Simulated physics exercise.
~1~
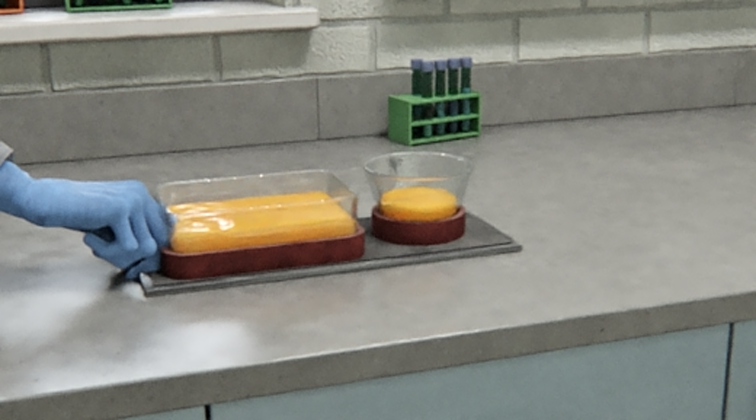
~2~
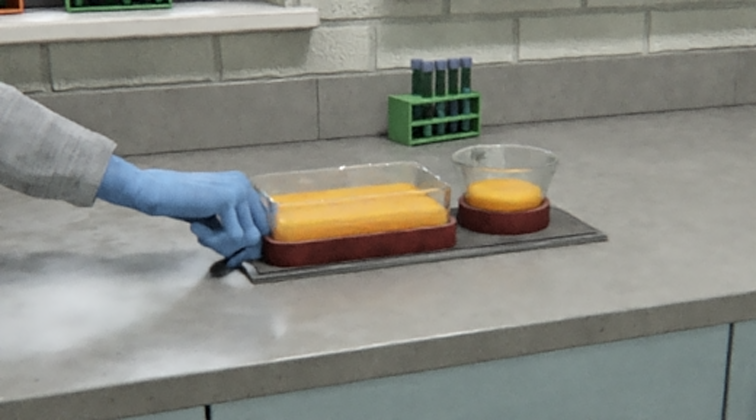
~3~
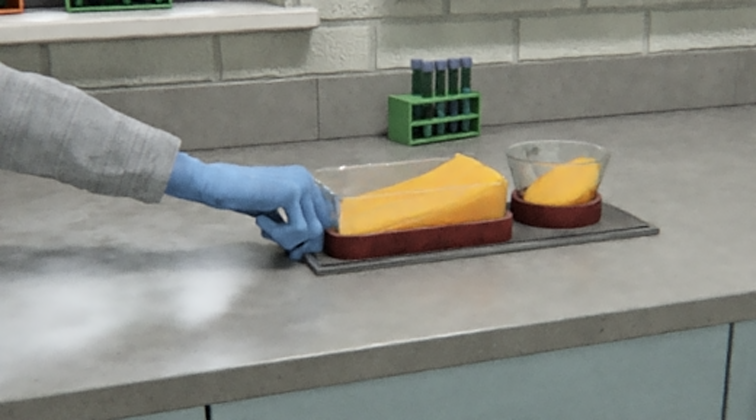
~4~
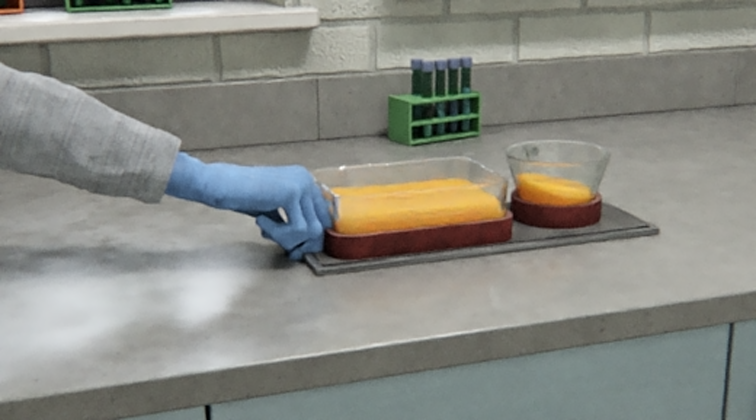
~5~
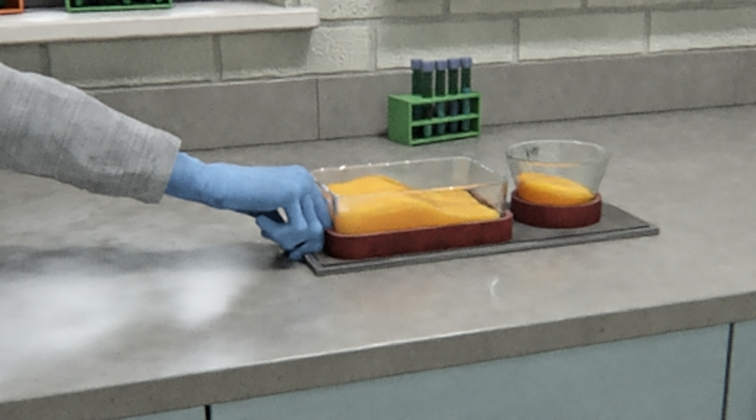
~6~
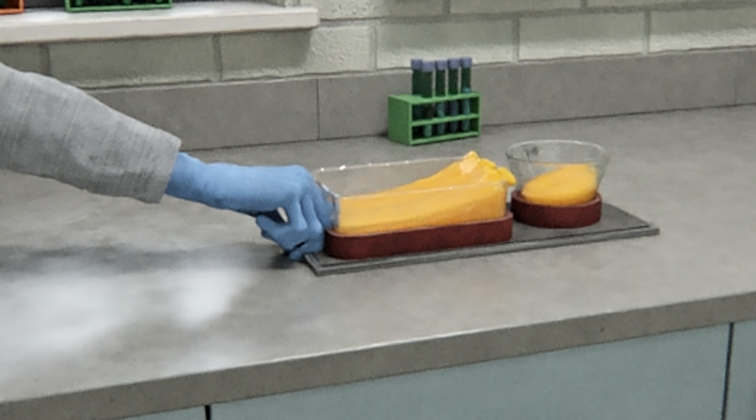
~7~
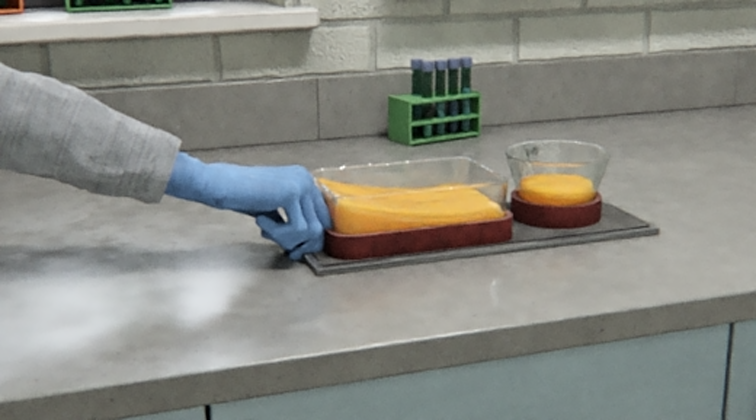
On a counter, a gloved hand slides a tray right and stops, leaving orange juice sloshing.
